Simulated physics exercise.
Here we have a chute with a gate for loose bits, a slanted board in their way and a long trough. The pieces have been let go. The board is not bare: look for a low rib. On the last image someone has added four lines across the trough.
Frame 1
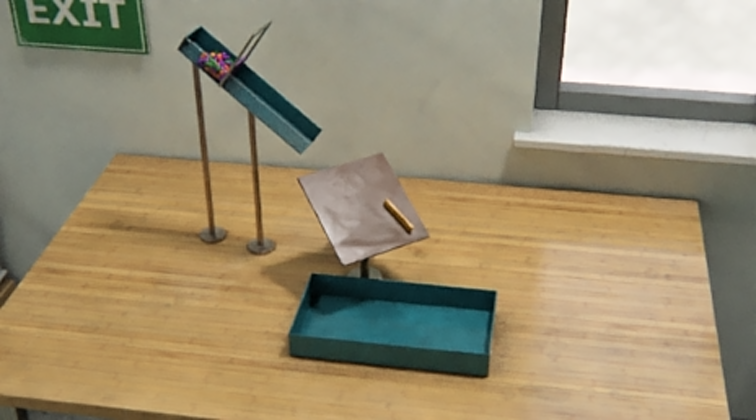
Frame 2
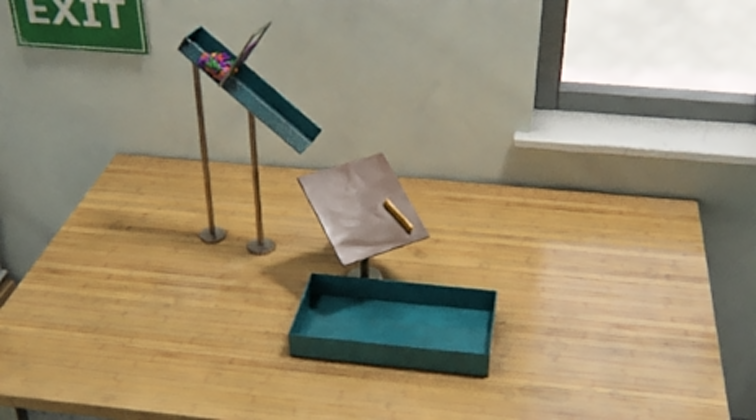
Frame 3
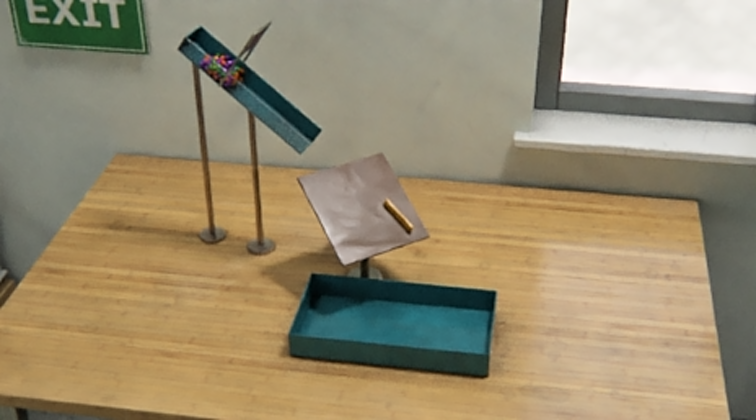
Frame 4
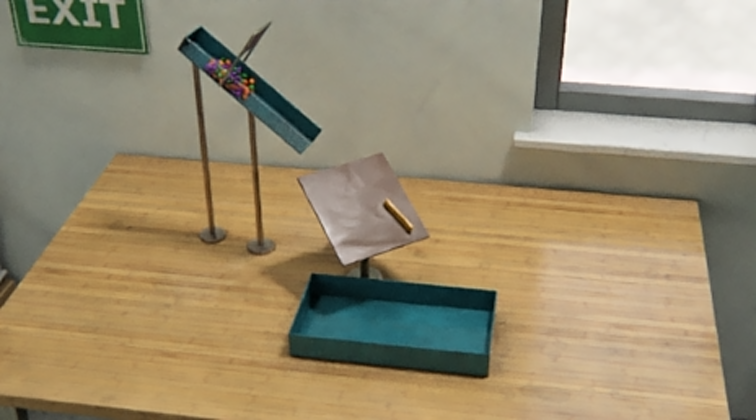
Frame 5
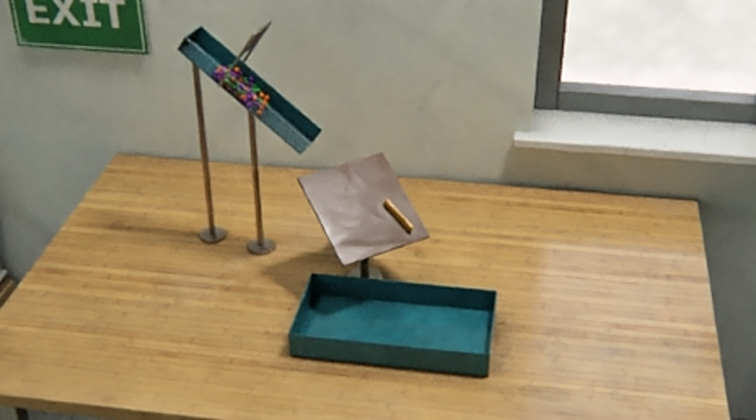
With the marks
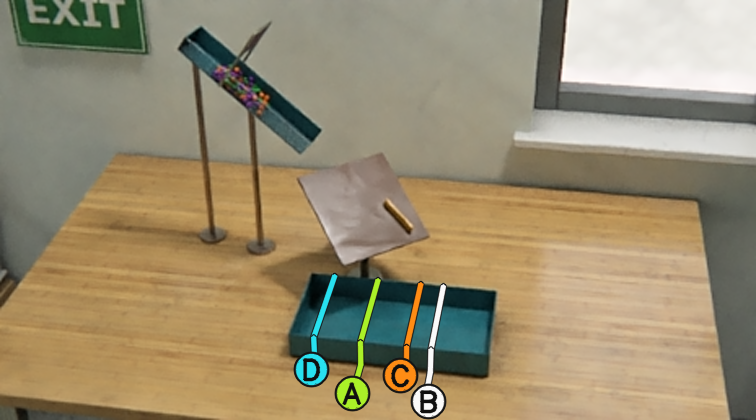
A raised teal chute's gate opens and colorful beads slide partway down toward the right.
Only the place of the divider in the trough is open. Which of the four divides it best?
Go for B.
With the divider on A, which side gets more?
The right side.
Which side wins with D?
The right side.
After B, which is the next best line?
Line C.
On the marked copy, line A crosses the front rim at (360, 341); line B crosses the front rim at (431, 348); line C crosses the front rim at (406, 346); line D crosses the front rim at (313, 336).
Choosing A, of what is caught, none on the left of the divider, all on the right.
Choosing B, of what is caught, about two thirds on the left of the divider, about a third on the right.
Choosing C, of what is caught, about a quarter on the left of the divider, most on the right.
Choosing D, of what is caught, none on the left of the divider, all on the right.
